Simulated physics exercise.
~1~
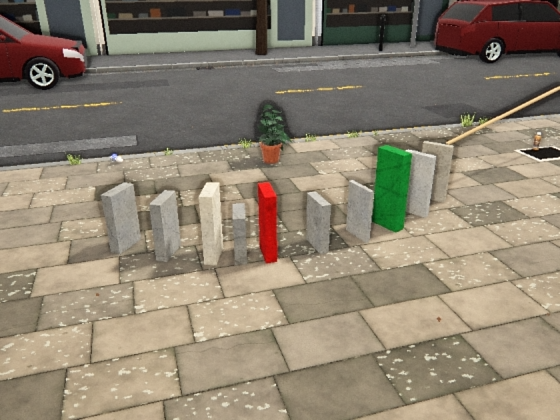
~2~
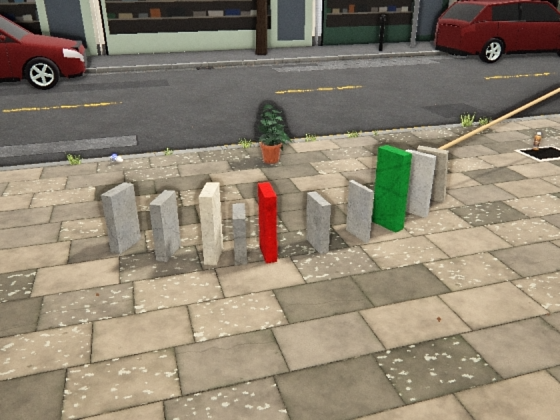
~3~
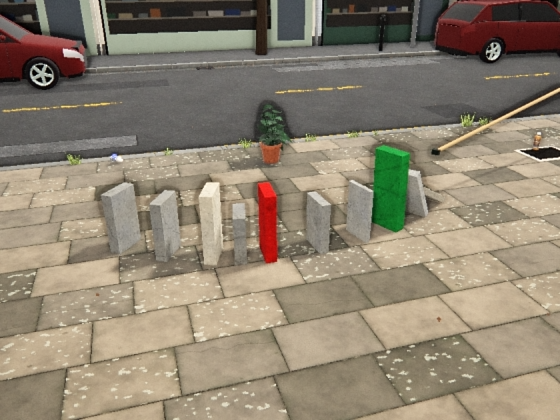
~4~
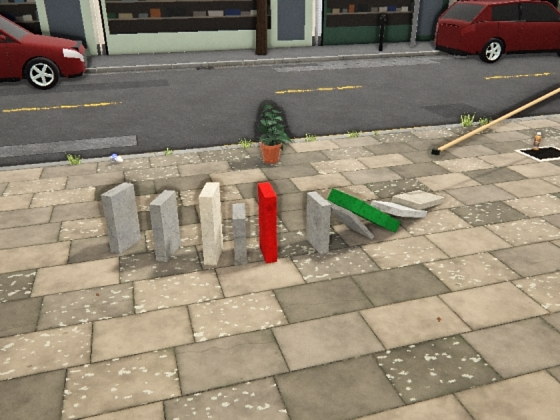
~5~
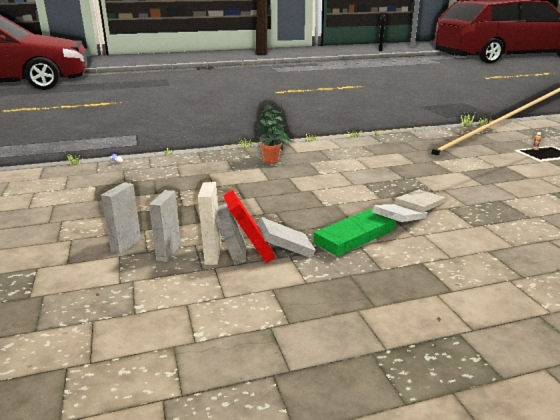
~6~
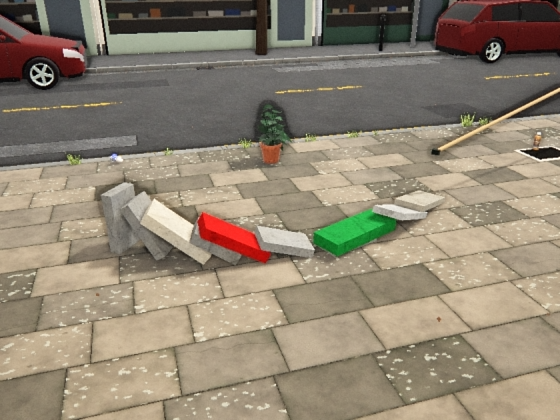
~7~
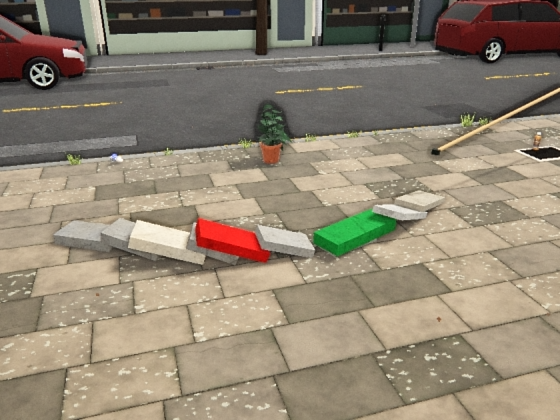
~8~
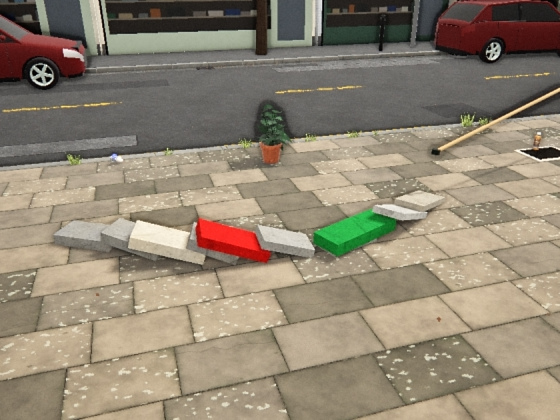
In this clip, a pole tips the rightmost of a curved row of upright paving slabs on a pavement, and the slabs topple one after another toward the left, the green one before the red one, until none is left standing.
